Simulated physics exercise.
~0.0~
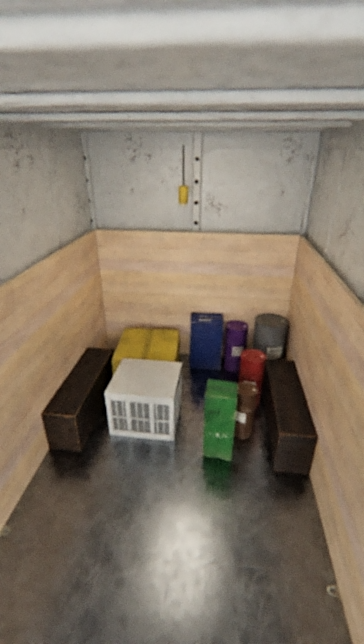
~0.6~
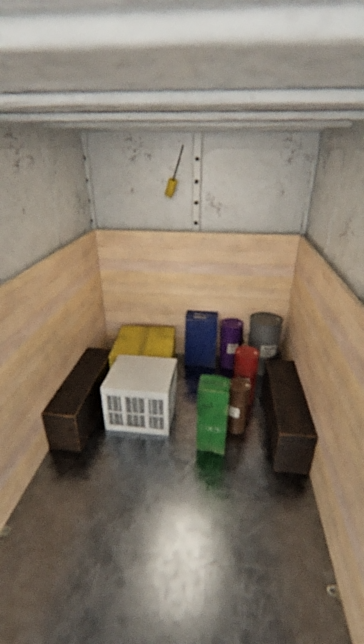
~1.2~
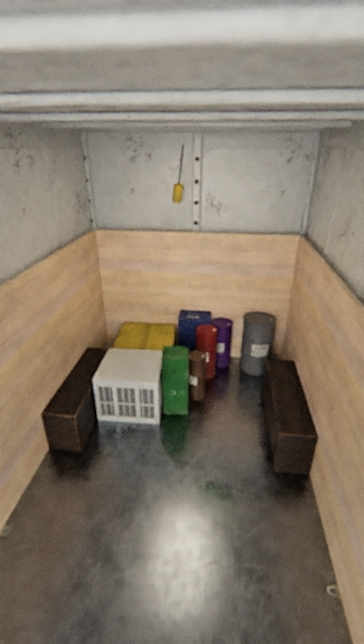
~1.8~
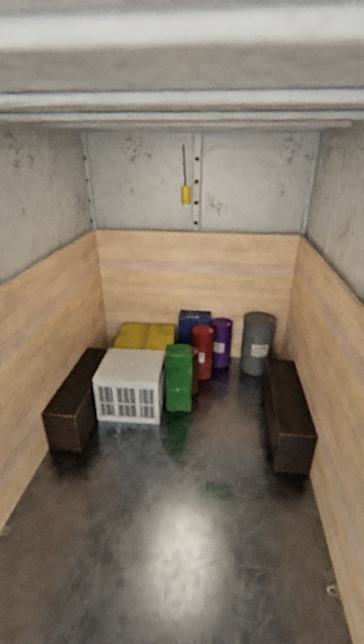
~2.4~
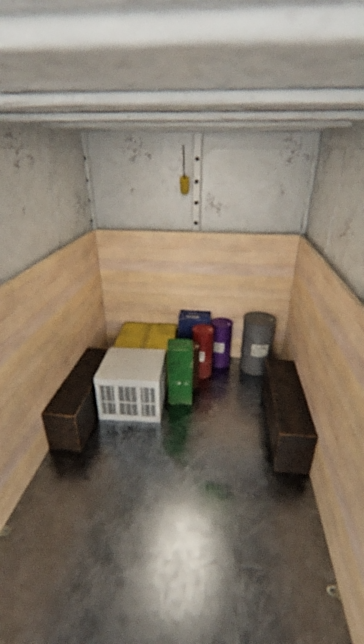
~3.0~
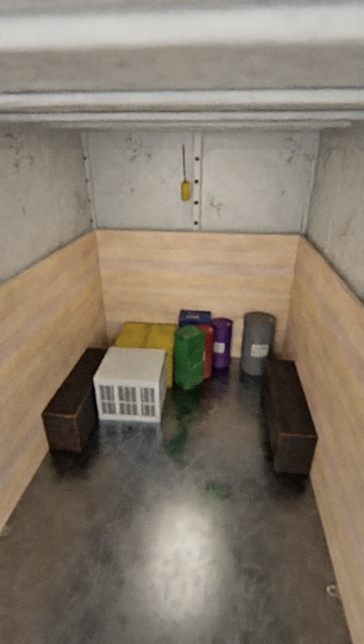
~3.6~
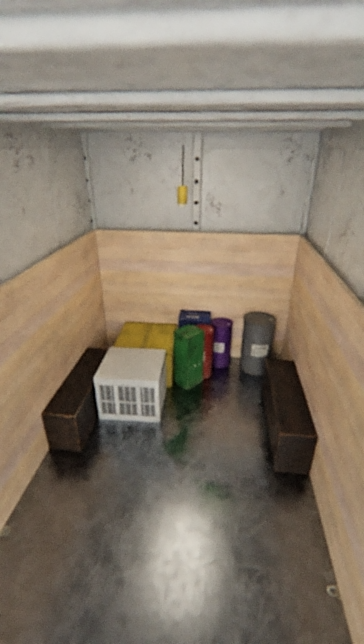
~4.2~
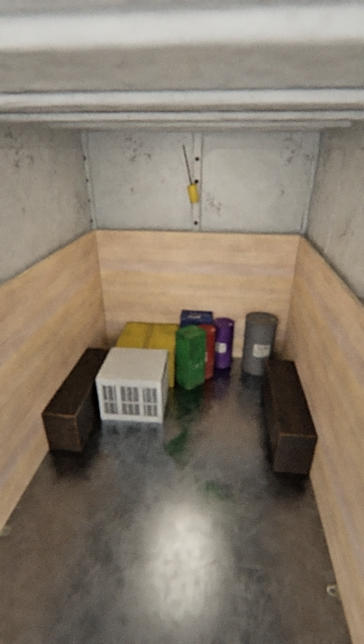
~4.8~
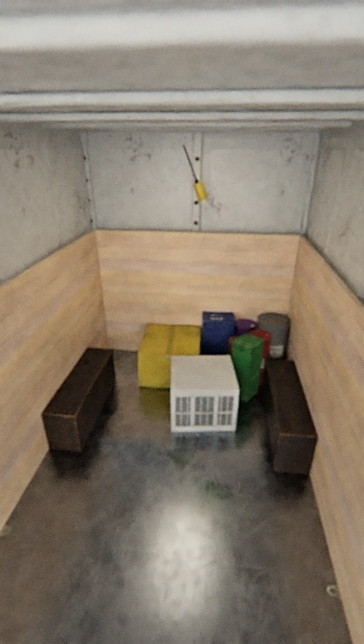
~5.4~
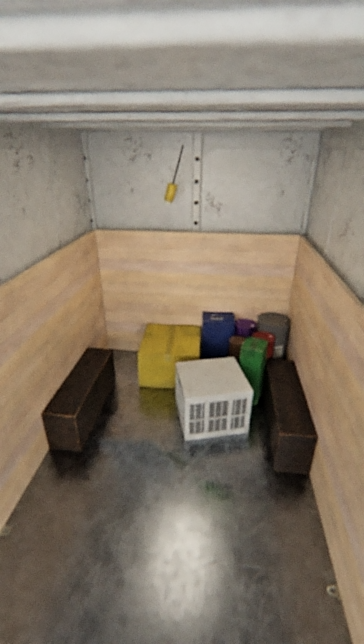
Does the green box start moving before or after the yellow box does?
The green box starts moving before the yellow box. It slides left early on, while the yellow box only shifts near the end, when the load slides right.
